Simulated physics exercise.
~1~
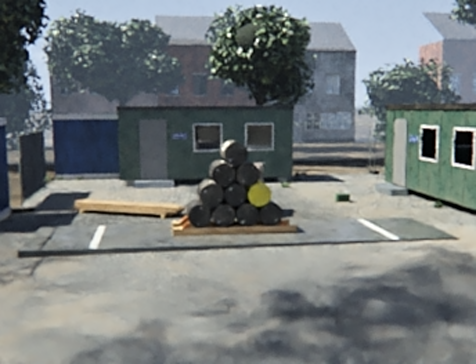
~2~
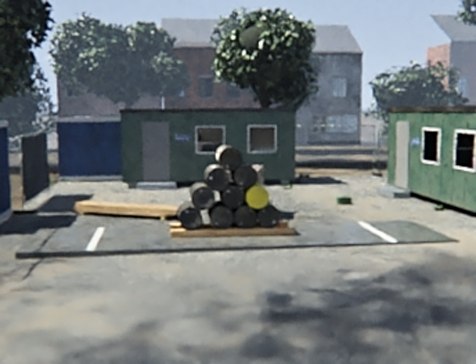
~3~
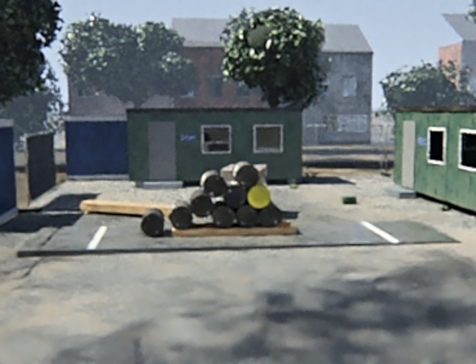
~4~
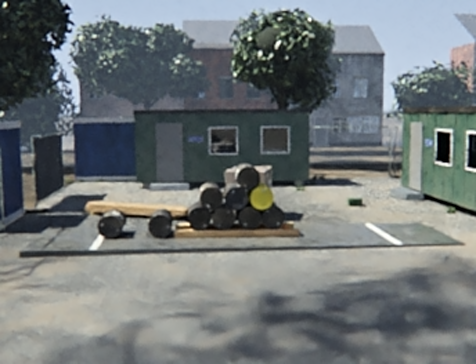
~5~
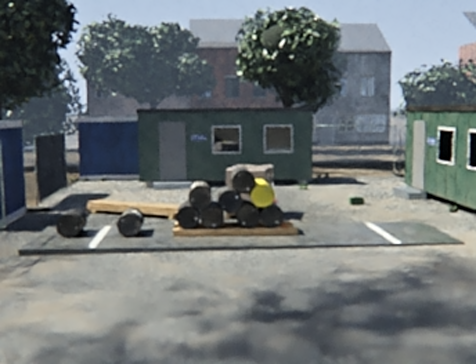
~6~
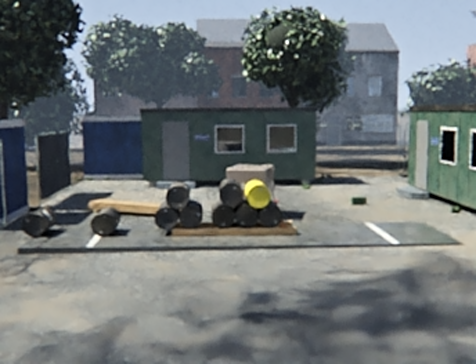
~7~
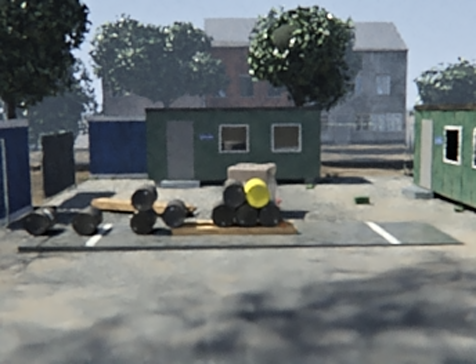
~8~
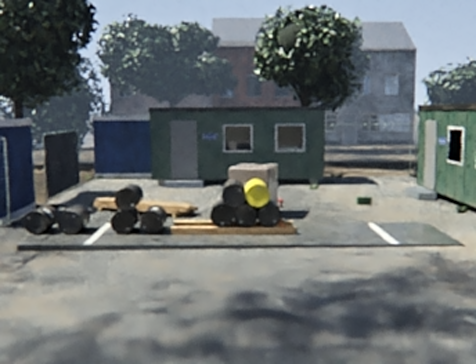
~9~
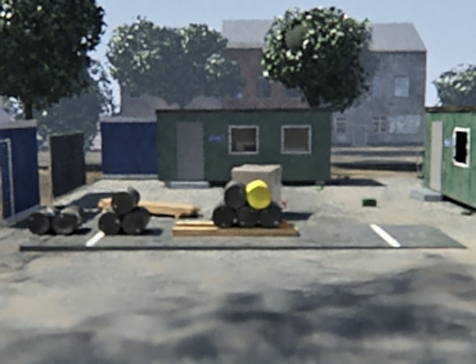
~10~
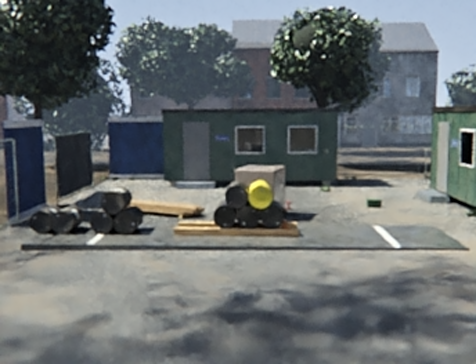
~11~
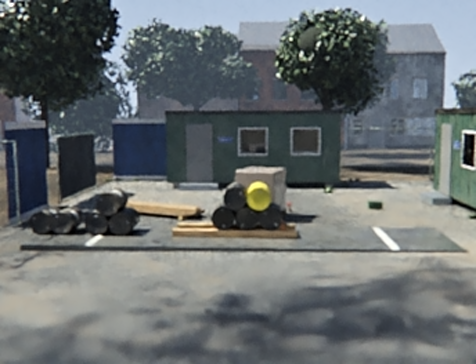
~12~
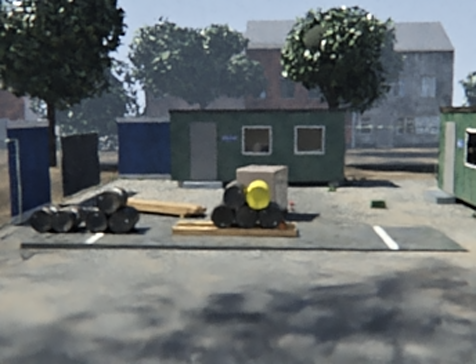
The video shows dark drums and a yellow one stacked on timbers between green cabins. The left side of the pile gives way, several dark drums roll left, some crossing the white line, and come together there, while the yellow drum stays up on others on the timbers.
